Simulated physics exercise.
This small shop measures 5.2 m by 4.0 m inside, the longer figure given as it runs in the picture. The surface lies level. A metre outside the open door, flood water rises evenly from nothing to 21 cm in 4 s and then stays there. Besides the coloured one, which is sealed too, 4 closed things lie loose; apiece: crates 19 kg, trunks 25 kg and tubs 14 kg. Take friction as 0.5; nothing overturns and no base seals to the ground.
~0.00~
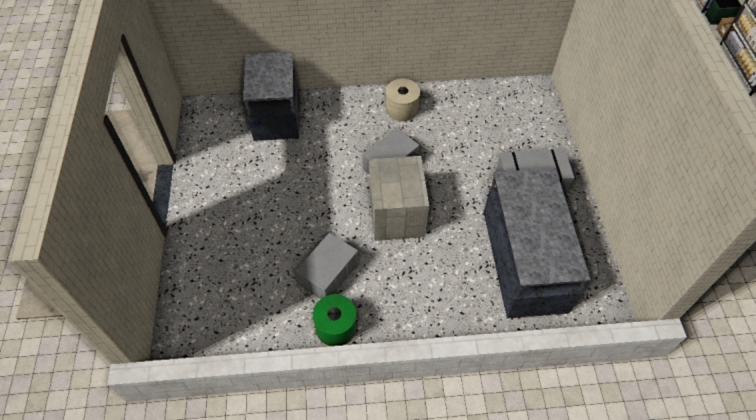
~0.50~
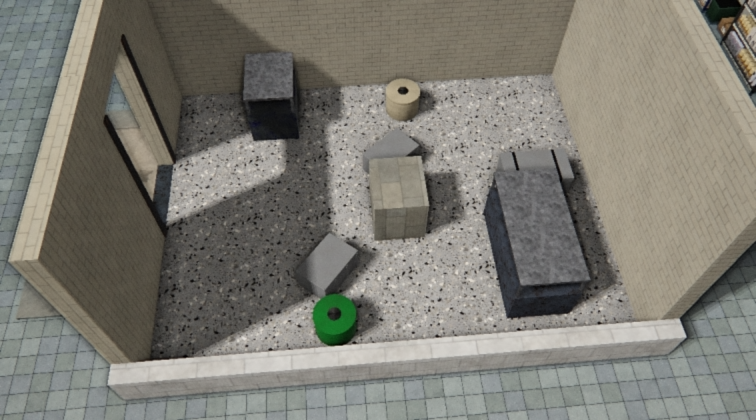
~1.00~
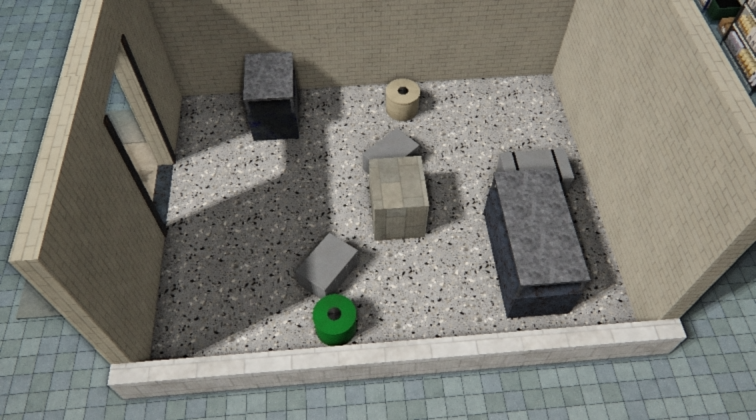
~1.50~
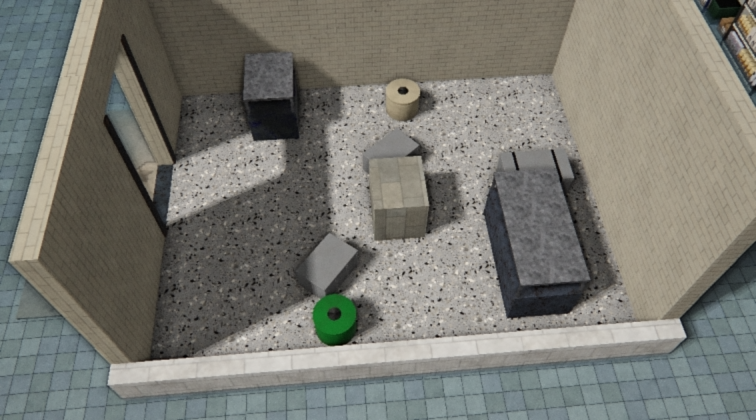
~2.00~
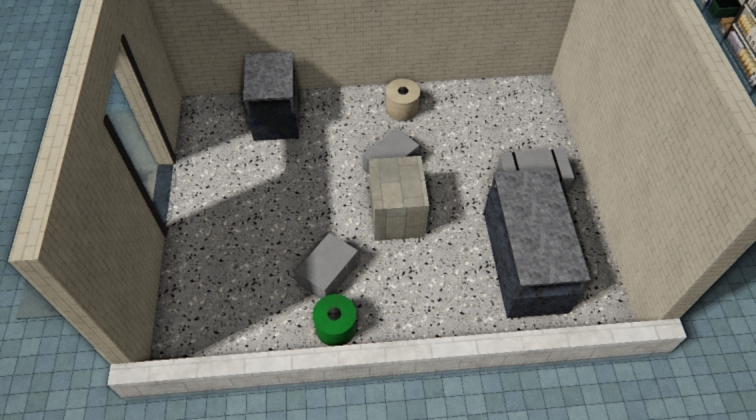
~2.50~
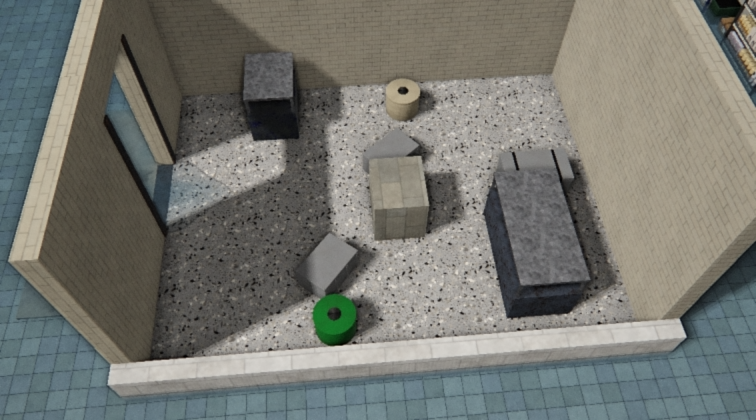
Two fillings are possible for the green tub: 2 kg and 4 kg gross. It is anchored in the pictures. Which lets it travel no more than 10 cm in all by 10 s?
Verdict: Neither load is enough.
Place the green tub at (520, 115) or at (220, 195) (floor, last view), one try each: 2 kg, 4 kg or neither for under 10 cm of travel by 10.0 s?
In turn: Neither is enough; neither holds.
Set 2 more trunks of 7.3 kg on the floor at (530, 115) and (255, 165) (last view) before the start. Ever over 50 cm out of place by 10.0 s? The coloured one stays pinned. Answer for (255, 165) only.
It is past it.
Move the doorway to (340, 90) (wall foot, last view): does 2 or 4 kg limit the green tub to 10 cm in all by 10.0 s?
In that case neither load is enough.
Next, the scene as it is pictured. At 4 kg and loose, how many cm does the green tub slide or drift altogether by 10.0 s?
Some 30 cm in all.
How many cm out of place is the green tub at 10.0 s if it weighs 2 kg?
About 30 cm.
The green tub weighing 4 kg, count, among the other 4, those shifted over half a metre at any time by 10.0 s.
That makes 2.
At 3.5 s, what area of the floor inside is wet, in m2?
Some 3.0 m2.
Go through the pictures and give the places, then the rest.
The green tub at (334, 314) rests on the ground; water covers 0.0 m2; 0 of 5 have shifted, in the first picture.
The green tub at (334, 314), on the bottom; 0.0 m2 under water; 0 of 5 have shifted, in the second picture.
The green tub at (334, 314) rests on the ground; water covers 0.0 m2; 0 of 5 have shifted, in the third picture.
The green tub at (334, 314) rests on the ground; water covers 0.0 m2; 0 of 5 have shifted, in the fourth picture.
The green tub at (334, 314), on the bottom; water covers 0.0 m2; 0 of 5 have shifted, in the fifth picture.
The green tub at (334, 314) rests on the ground; water covers 0.4 m2; 0 of 5 have shifted, in the sixth picture.
After 3.5 s the green tub would be 0 cm from its start with 2 kg and 0 cm from its start with 4 kg; 0 cm of water round it then.
After 4.5 s the green tub would be 0 cm from its start with 2 kg and 0 cm from its start with 4 kg; 0 cm of water round it then.
After 7.0 s the green tub would be 5 cm from its start with 2 kg and 1 cm from its start with 4 kg; 3 cm of water round it then.
After 10.0 s the green tub would be 31 cm from its start with 2 kg and 25 cm from its start with 4 kg; 5 cm of water round it then.
